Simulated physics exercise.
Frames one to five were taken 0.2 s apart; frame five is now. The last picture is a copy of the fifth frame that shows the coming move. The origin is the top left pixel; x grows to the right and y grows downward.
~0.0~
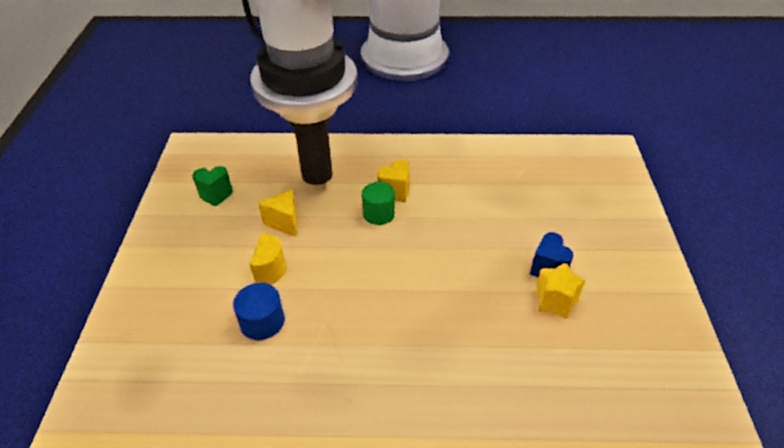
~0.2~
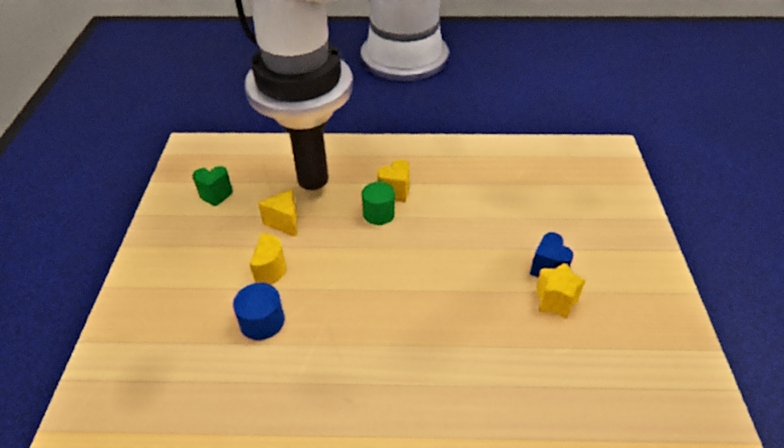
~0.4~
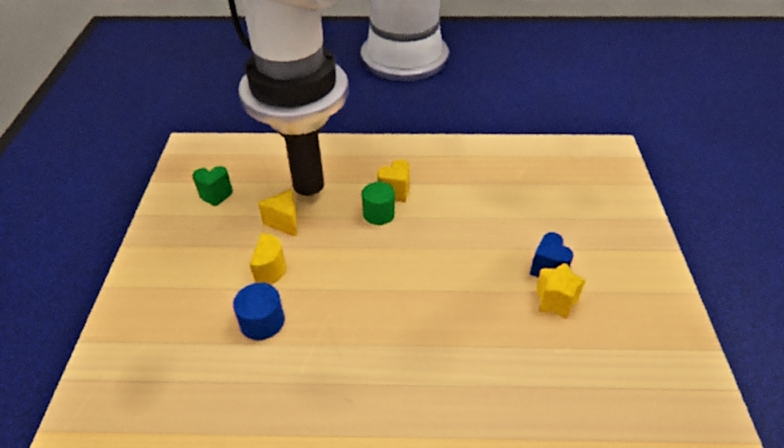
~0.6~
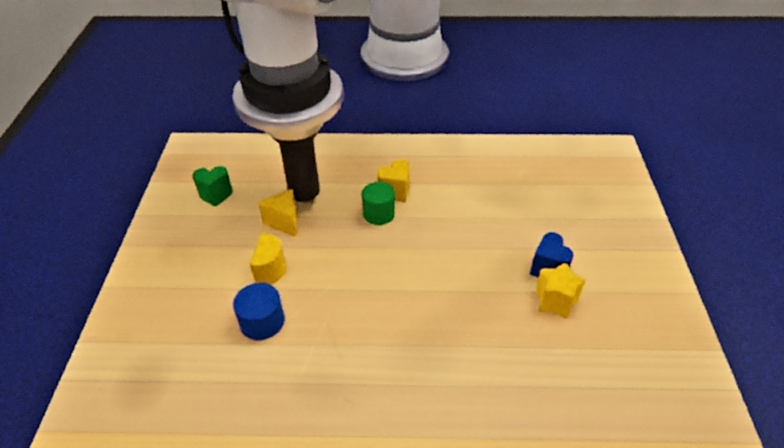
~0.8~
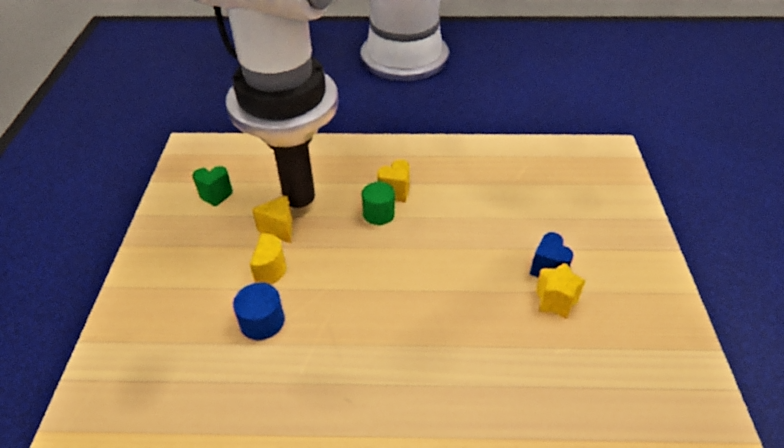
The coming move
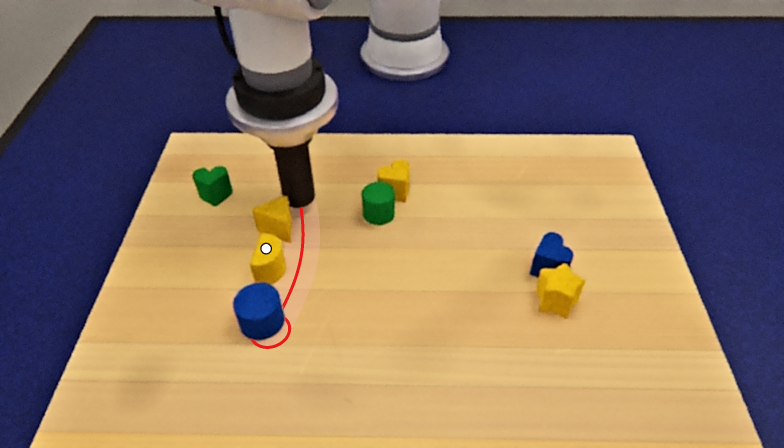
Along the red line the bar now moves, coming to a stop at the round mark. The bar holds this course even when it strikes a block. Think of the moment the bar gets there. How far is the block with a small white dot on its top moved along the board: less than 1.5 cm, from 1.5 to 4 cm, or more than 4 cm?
Overall it shifts less than 1.5 cm.
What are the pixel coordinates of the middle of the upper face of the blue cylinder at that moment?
Pixel (224, 333).
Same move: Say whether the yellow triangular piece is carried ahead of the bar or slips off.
It will get left beside or behind the bar.
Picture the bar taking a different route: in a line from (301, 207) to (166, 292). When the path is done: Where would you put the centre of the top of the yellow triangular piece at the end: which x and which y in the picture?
Its top middle: (237, 250).
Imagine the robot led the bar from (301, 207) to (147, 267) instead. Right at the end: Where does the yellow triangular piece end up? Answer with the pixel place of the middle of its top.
It is going to be at (251, 227).
The line goes from (301, 207) through (300, 263) to (270, 331); the dot is on the yellow half-round block.
On the path given first. One third of the way, bar at (301, 234); yellow half-round block at (262, 252), turned 20° anticlockwise; yellow triangular piece at (265, 224), turned 90° clockwise.
Two thirds of the way, bar at (291, 276); yellow half-round block at (258, 254); yellow triangular piece at (264, 226), turned 105° clockwise.
At the end, bar at (268, 322); blue cylinder at (224, 333); yellow half-round block at (258, 254); yellow triangular piece at (264, 226), turned 105° clockwise; green cylinder unmoved.
